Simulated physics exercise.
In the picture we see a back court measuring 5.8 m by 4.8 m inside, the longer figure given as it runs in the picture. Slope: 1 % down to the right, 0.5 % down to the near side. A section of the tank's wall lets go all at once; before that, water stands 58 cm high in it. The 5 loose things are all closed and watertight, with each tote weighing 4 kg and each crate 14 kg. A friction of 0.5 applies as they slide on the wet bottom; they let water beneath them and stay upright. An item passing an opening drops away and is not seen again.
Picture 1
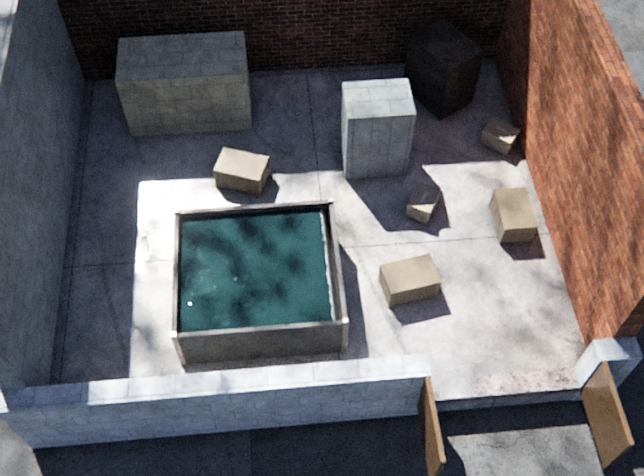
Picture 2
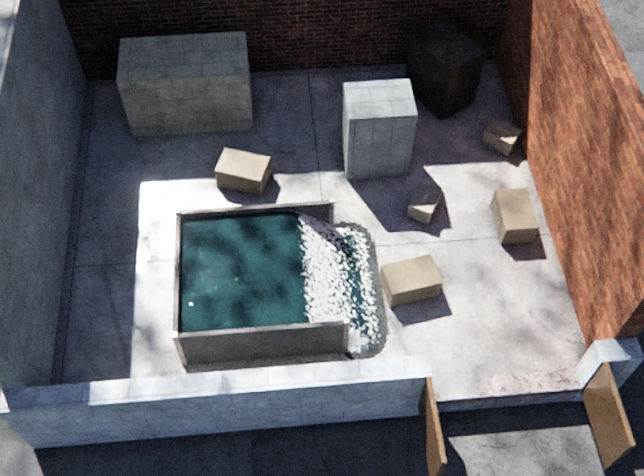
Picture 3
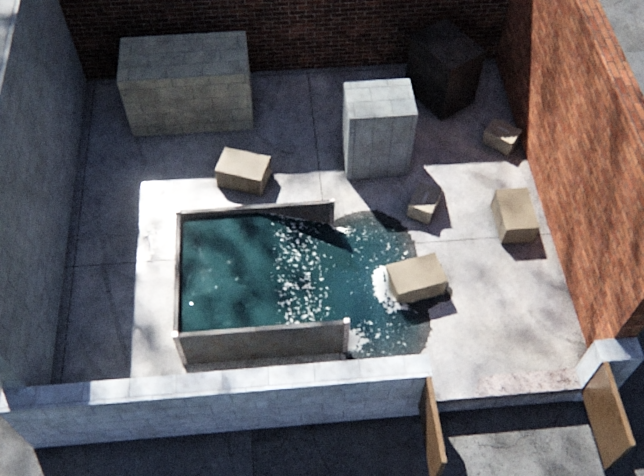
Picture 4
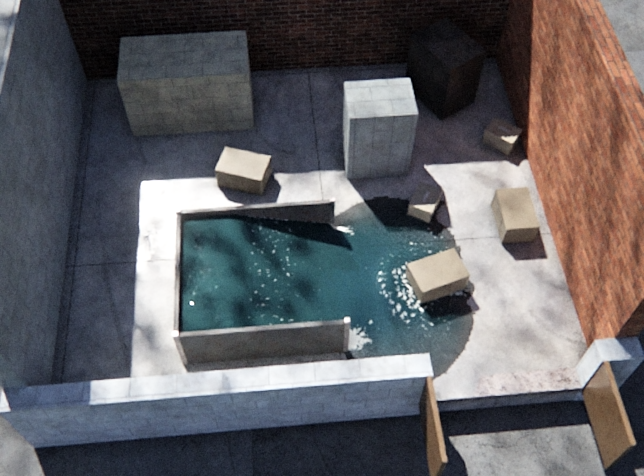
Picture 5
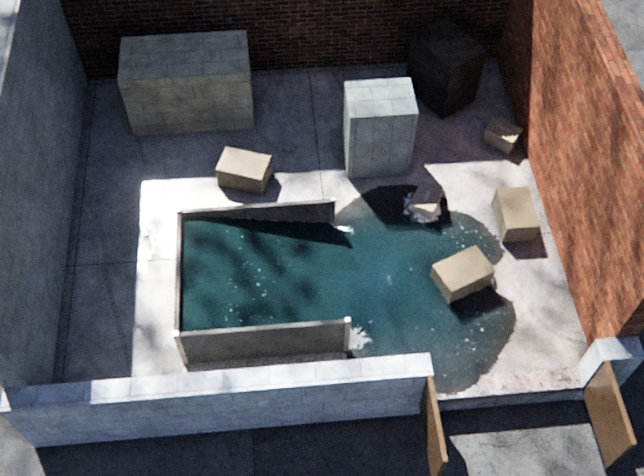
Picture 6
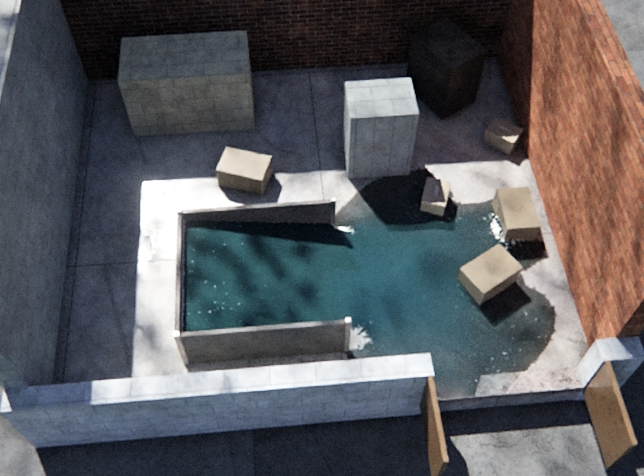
In this clip, the right side of a water-filled tank in a walled court gives way, and water spreads rightward across the floor, pushing a tan crate to the right before shifting a smaller box slightly beyond it.
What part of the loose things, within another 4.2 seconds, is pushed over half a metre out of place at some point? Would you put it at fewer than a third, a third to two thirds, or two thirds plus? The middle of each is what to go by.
Top band.
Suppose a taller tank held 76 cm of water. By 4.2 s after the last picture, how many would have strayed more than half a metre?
I count 4 of them in that case.
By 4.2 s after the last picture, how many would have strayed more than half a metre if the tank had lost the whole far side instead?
Result: 4 of them.
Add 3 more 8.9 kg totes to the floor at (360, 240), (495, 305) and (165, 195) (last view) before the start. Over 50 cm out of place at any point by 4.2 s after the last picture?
One after another they come out above it, above it, inside the limit.
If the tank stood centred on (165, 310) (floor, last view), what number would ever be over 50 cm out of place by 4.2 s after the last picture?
Then 4 of them would.
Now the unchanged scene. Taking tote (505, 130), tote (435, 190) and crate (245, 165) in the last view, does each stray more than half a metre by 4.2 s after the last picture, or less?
Result, in order: Overshooting / overshooting / undershooting.
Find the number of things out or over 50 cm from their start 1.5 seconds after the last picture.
By my tally, 4.
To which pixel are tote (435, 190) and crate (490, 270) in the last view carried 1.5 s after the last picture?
I'd say close to (488, 100) and close to (575, 309).
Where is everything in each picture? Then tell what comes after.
A crate at (410, 273) rests on the ground; a tote at (424, 197), on the bottom; water covers 2.5 m2; 0 of 5 have shifted, in the first frame.
A crate at (412, 274), on the bottom; a tote at (425, 198), on the bottom; water covers 3.3 m2; 0 of 5 have shifted, in the second frame.
A crate at (417, 273), on the bottom, 6 cm from its start; a tote at (425, 197) rests on the ground; 4.2 m2 under water; 1 of 5 have shifted, in the third frame.
A crate at (438, 270) rests on the ground, 30 cm from its start; a tote at (426, 197) rests on the ground; 5.4 m2 under water; 1 of 5 have shifted, in the fourth frame.
A crate at (464, 268), on the bottom, 58 cm from its start; a tote at (427, 196) rests on the ground; 6.7 m2 under water; 1 of 5 have shifted, in the fifth frame.
A crate at (491, 268) rests on the ground, 89 cm from its start; a tote at (436, 191) rests on the ground, 14 cm from its start; 8.1 m2 under water; 2 of 5 have shifted, in the sixth frame.
Then, 0.4 s after the last picture 2 of 5 are over 50 cm from their spots; 0 afloat.
Then, 1.5 s after the last picture 4 of 5 are over 50 cm from their spots; 4 afloat.
Then, 2.8 s after the last picture 4 of 5 are over 50 cm from their spots; 4 afloat.
Then, 4.2 s after the last picture 4 of 5 are over 50 cm from their spots, and 4 have been at some point; 3 afloat.
